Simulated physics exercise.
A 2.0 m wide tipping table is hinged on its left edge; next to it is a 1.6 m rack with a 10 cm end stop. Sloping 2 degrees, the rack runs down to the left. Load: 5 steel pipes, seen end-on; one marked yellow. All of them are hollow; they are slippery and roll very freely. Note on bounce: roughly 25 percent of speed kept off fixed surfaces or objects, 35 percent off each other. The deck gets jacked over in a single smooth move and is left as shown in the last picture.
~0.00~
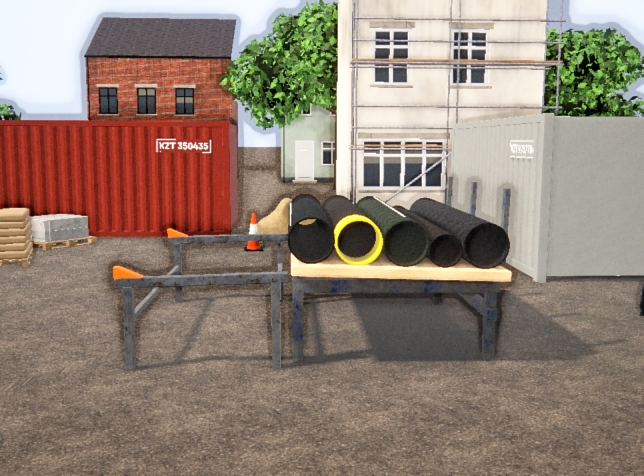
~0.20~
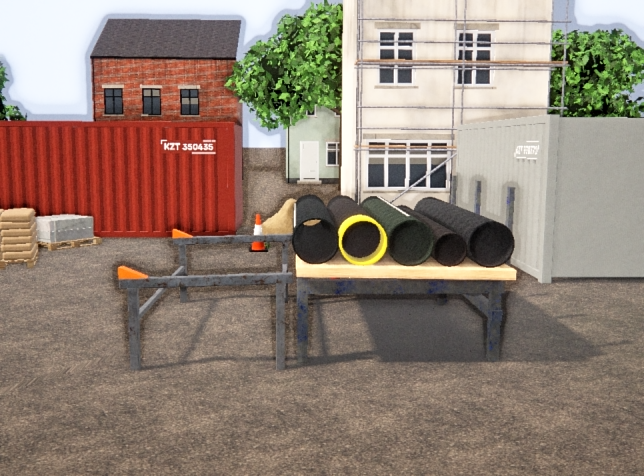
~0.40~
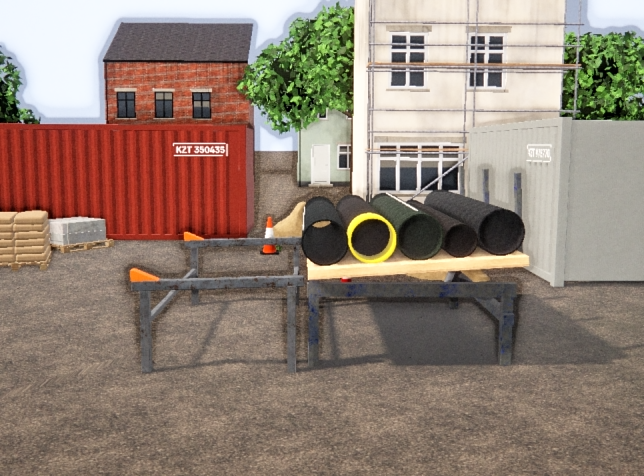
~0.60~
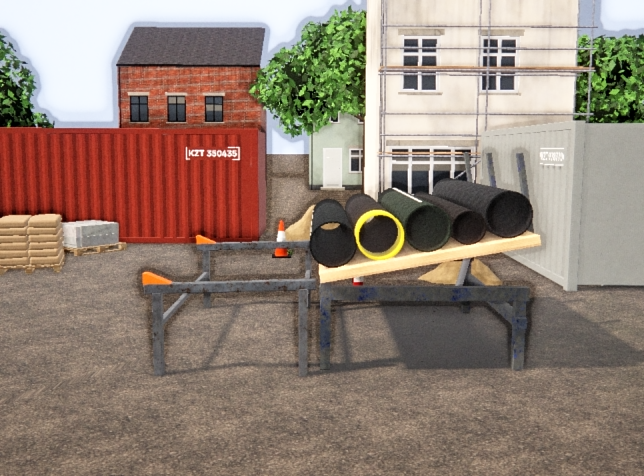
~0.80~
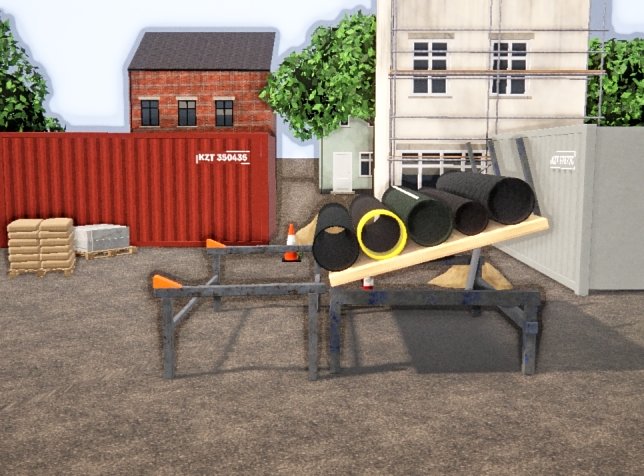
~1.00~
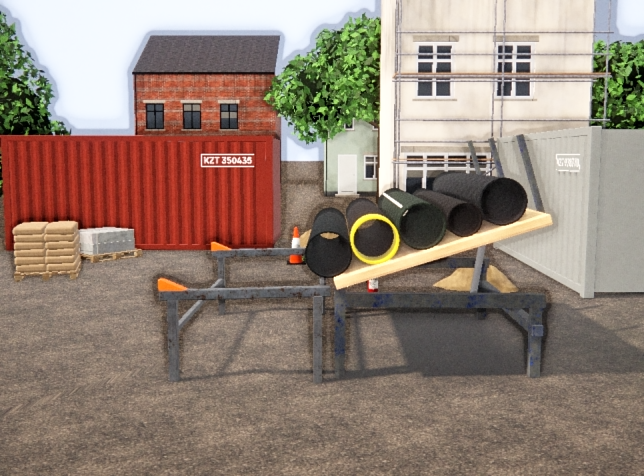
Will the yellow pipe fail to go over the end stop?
It will leave the rack.
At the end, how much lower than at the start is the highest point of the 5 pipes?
About 10 cm.
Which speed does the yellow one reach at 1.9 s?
Estimate: Some 1.5 m/s.
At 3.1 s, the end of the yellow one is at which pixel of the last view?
Roughly at (143, 261).
After 1.9 s, yellow is on the rack, 110 cm from the rack's far end, rolling left; 0 of 5 over the stop.
After 3.1 s, yellow is over the stop and falling; 2 of 5 over the stop.
At rest (8.0 s), yellow is over the stop, on the ground; 2 of 5 over the stop.
